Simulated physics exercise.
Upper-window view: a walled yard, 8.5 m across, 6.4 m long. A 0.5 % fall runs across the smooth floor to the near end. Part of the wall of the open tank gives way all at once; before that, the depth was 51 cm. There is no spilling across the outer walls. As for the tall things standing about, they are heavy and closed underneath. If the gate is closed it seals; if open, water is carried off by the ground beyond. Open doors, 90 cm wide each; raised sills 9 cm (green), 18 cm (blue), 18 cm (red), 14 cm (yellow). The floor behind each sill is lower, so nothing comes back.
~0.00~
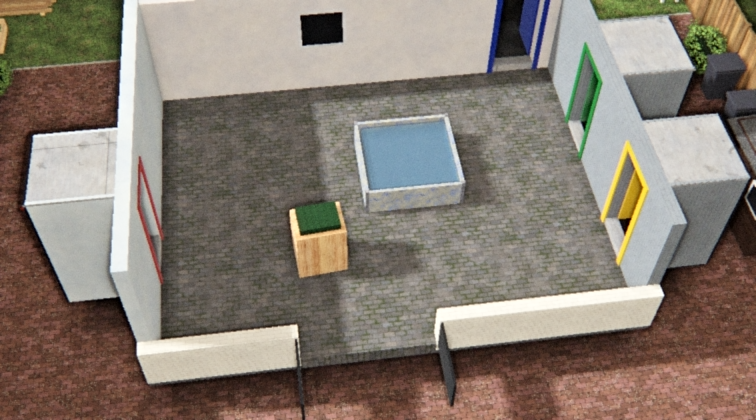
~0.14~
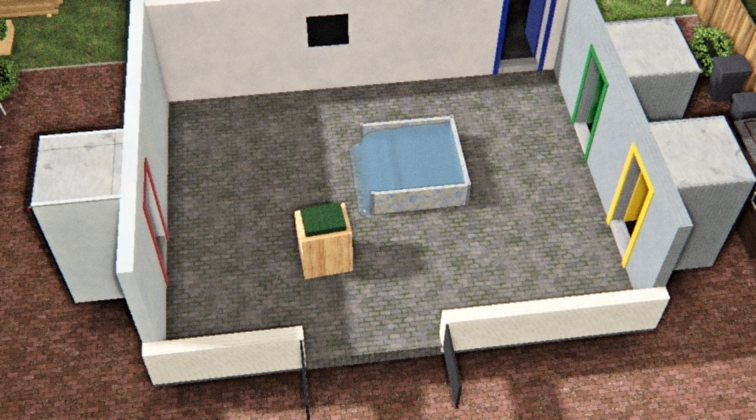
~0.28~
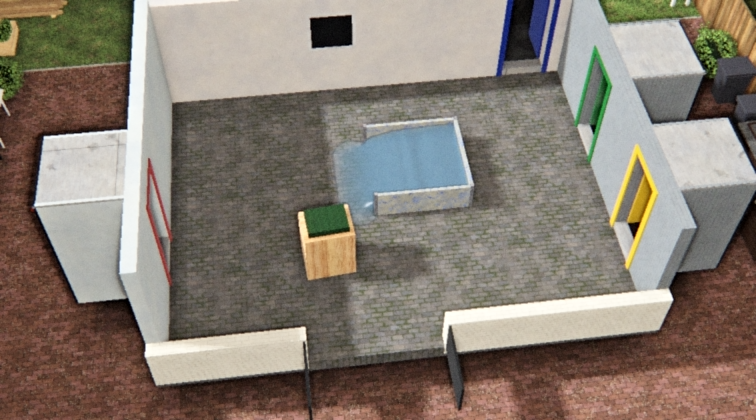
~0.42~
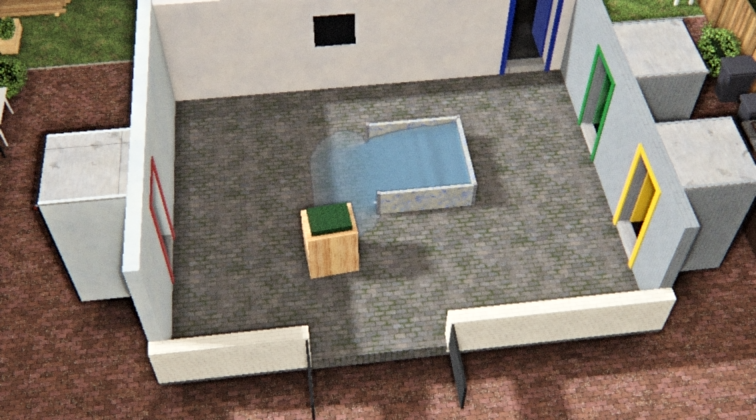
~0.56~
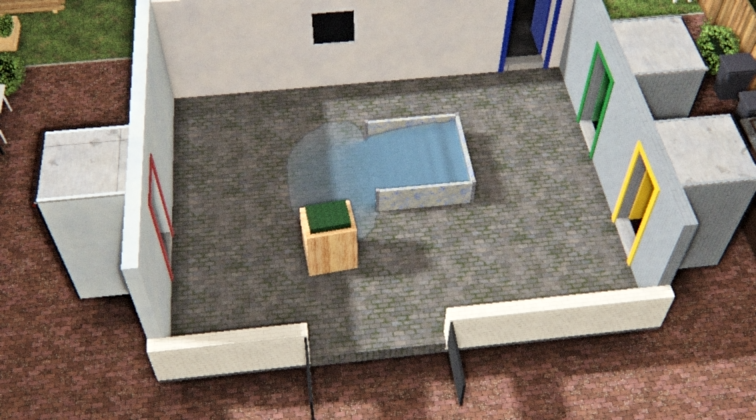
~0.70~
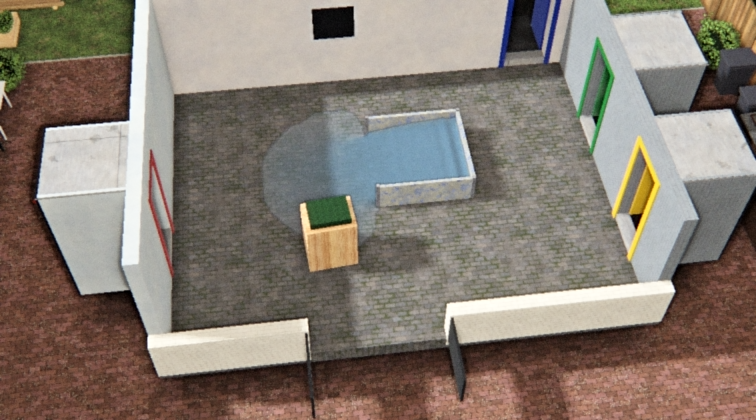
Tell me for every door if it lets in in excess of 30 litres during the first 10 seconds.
In the first 10 seconds the green door does not let in over 30 litres; the blue door does not let in over 30 litres; the red door does not let in over 30 litres; the yellow door does not let in over 30 litres.
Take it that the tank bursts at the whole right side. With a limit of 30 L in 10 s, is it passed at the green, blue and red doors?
So green tops it, blue stays lower, red stays lower.
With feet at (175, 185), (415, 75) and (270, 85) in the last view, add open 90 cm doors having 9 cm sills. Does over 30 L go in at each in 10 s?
Well, the first is on the high side, the second is on the low side, and the third is on the low side.
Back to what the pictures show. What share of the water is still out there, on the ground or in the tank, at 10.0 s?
Share still there: About 94 %.
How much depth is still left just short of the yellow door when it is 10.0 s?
Around 0.0 cm deep.
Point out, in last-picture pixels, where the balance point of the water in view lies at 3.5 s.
Around (266, 187) in the last picture.
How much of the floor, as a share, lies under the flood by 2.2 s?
Covered: Roughly 30 %.
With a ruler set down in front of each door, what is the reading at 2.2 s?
In cm: Green 0, blue 0, red 18, yellow 0.
After 1.4 s water covers 25 % of the floor and is deepest (20 cm) near (365, 183); green door not reached, blue door not reached, red door not reached, yellow door not reached.
After 2.2 s water covers 30 % of the floor and is deepest (22 cm) near (183, 201); green door not reached, blue door not reached, red door 18 cm at the sill, 0 L in, yellow door not reached.
After 3.5 s water covers 35 % of the floor and is deepest (24 cm) near (172, 356); green door not reached, blue door not reached, red door 16 cm at the sill, 3 L in, yellow door not reached.
After 6.0 s water covers 50 % of the floor and is deepest (12 cm) near (172, 356); green door not reached, blue door not reached, red door 6 cm at the sill, 3 L in, yellow door not reached.
After 10.0 s water covers 80 % of the floor and is deepest (8 cm) near (224, 350); green door not reached, blue door 1 cm at the sill, 0 L in, red door 5 cm at the sill, 3 L in, yellow door not reached.
